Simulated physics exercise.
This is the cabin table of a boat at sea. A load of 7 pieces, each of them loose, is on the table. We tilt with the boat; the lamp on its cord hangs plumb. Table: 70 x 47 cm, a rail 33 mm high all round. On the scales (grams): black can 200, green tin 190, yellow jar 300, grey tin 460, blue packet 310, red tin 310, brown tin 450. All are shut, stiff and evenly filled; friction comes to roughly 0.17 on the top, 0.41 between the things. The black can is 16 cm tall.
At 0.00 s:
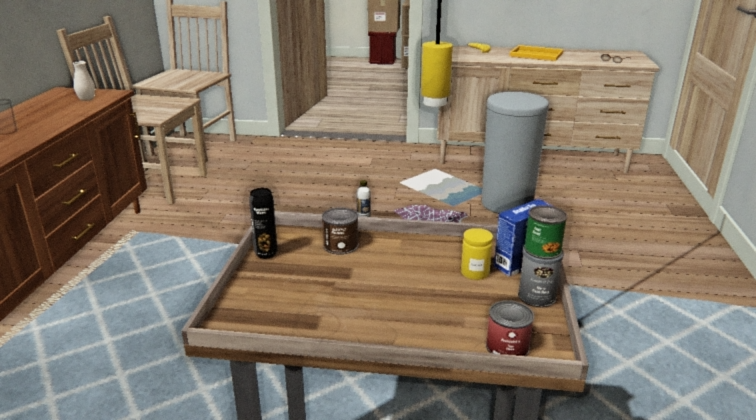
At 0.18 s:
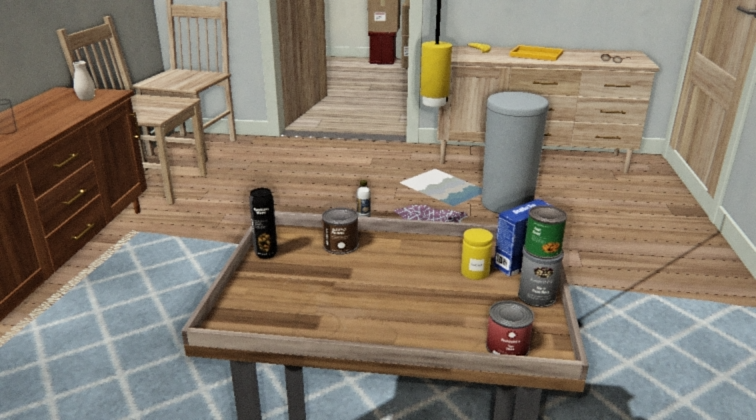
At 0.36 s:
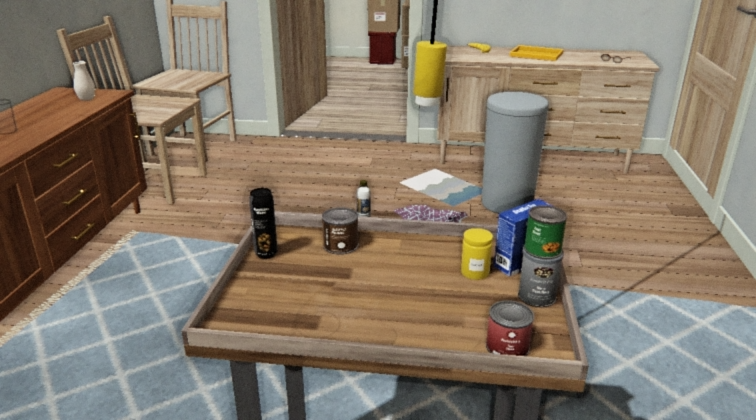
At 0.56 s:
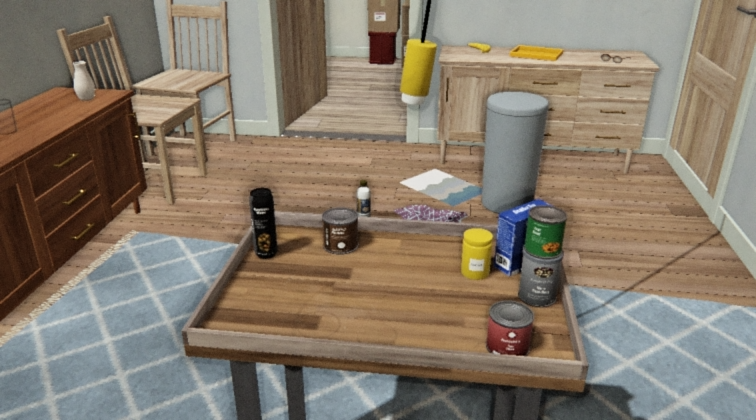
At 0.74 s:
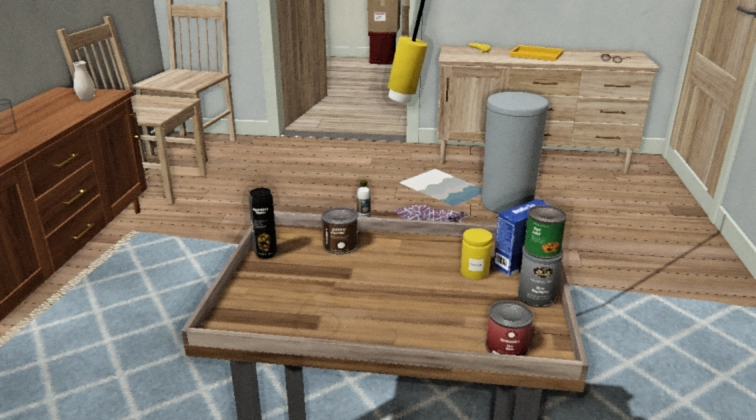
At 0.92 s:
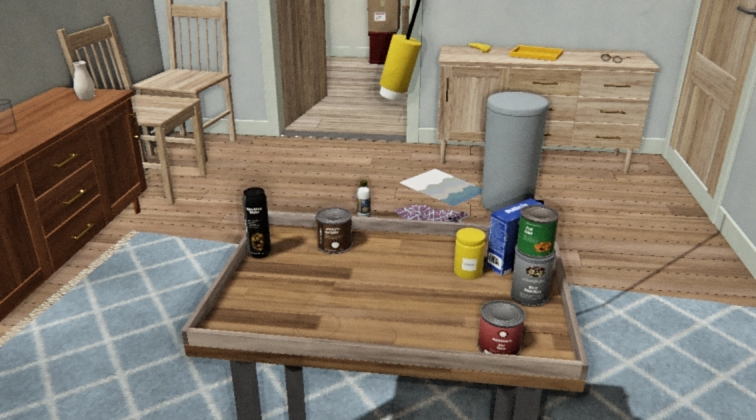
Furnished room with a yellow hanging lamp swinging gradually left beyond a railed table, then tins and a packet shifting slightly left.
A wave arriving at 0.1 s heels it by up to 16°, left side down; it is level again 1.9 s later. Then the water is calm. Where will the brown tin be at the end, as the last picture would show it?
It ends at about (271, 225).
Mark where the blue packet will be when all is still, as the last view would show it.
Around (320, 223).
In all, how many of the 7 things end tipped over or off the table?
In all, 0.
By 1.12 s, floor tilted 16°, left side down; brown tin 7 cm from its spot near (313, 229); blue packet 7 cm from its spot; green tin 7 cm from its spot.
By 1.42 s, floor tilted 11°, left side down; brown tin 17 cm from its spot near (271, 225); blue packet 22 cm from its spot; green tin 22 cm from its spot.
By 1.52 s, floor tilted 8°, left side down; brown tin 17 cm from its spot near (271, 225); blue packet 28 cm from its spot; green tin 28 cm from its spot.
By 1.72 s, floor tilted 3°, left side down; brown tin 17 cm from its spot near (271, 225); blue packet 39 cm from its spot; green tin 38 cm from its spot.
When it is over (2.5 s), not toppled but over 5 cm from the start, green tin, yellow jar, grey tin, blue packet, red tin and brown tin; the last one within 5 cm of the start. In the last view, brown tin near (271, 225).
